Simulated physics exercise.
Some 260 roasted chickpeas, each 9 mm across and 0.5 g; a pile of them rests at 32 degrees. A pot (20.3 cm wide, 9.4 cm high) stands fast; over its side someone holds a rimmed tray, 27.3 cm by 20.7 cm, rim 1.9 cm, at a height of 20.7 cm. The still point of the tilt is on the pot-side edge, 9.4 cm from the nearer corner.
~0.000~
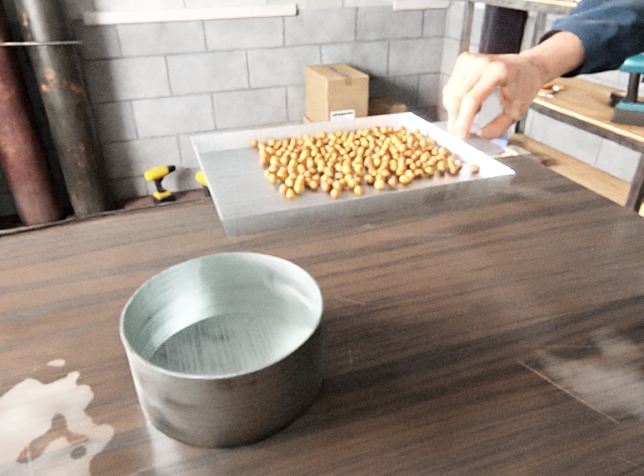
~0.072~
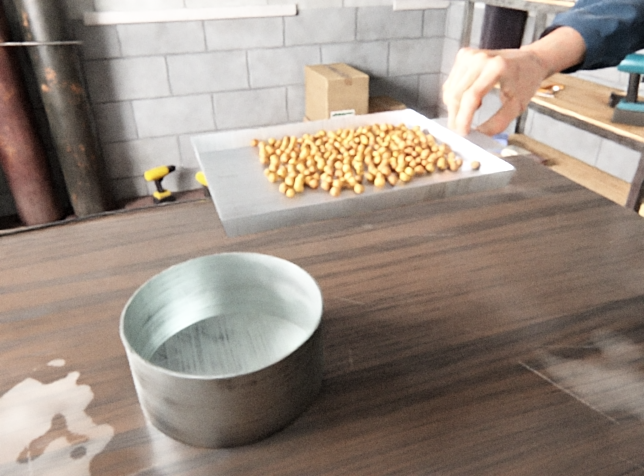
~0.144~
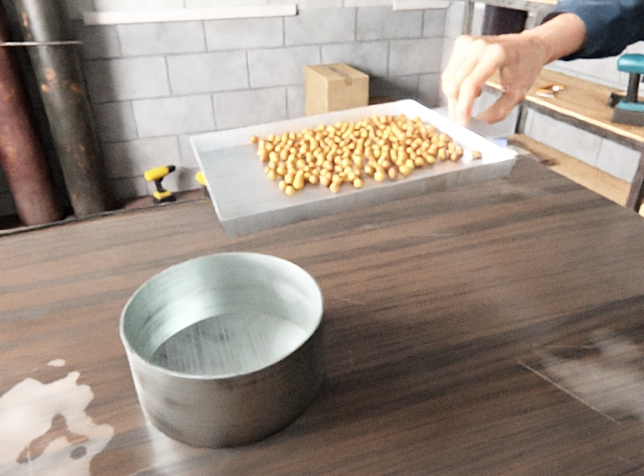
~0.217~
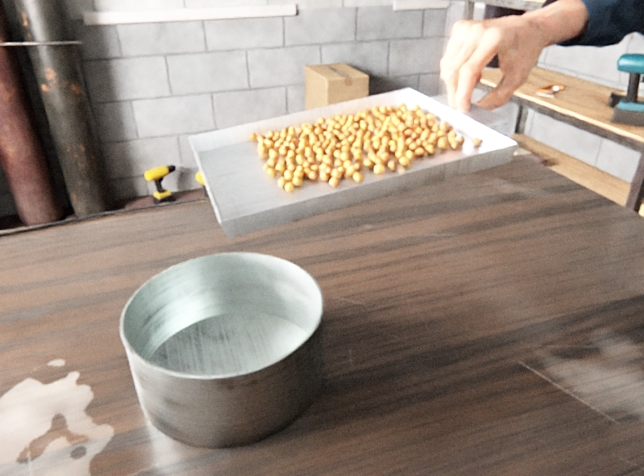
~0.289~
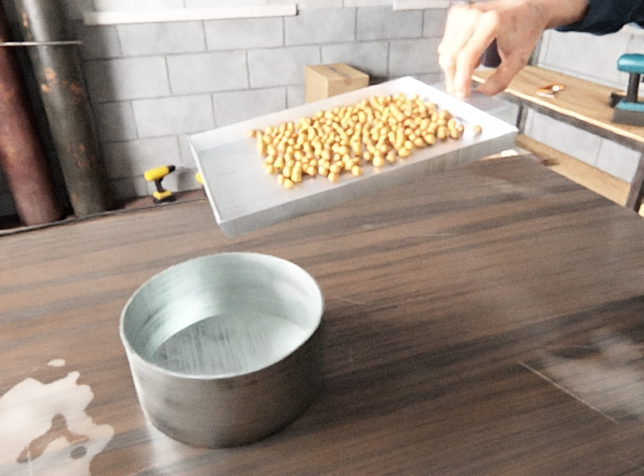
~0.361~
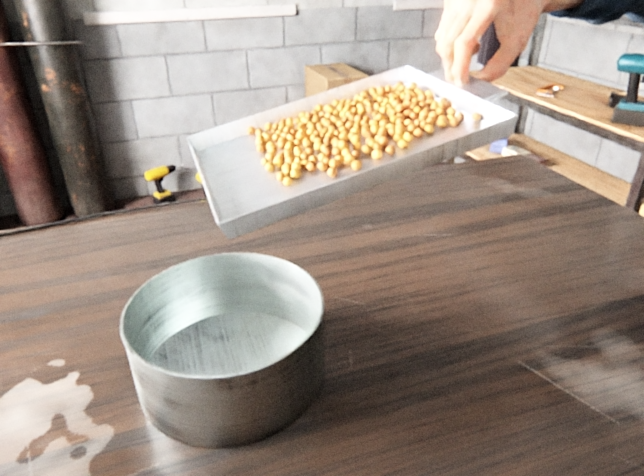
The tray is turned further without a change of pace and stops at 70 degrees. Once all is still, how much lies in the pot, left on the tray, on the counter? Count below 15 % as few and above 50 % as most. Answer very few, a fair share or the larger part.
Pot: Very few, tray: The larger part, counter: Very few.
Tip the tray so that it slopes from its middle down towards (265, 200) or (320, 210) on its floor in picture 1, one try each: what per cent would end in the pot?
Some 15 and 5 per cent.
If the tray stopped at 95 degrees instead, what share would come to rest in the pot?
In that case some 70 per cent.
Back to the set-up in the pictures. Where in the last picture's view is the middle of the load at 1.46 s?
Near (226, 141).
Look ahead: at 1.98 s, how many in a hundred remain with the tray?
About 100 per cent.
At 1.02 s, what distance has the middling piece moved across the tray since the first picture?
About 12 cm.
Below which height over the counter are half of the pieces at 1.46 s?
Some 26 cm.
After 1.02 s, tilt 39 degrees; the tray holds 100 %, the pot 0 %.
Then, at 1.46 s, tilt 57 degrees; the tray holds 100 %, the pot 0 %.
After 1.98 s, tilt 70 degrees; the tray holds 100 %, the pot 0 %.
In the end, at 2.3 s, pot 0 %, tray 100 %, counter 0 %.
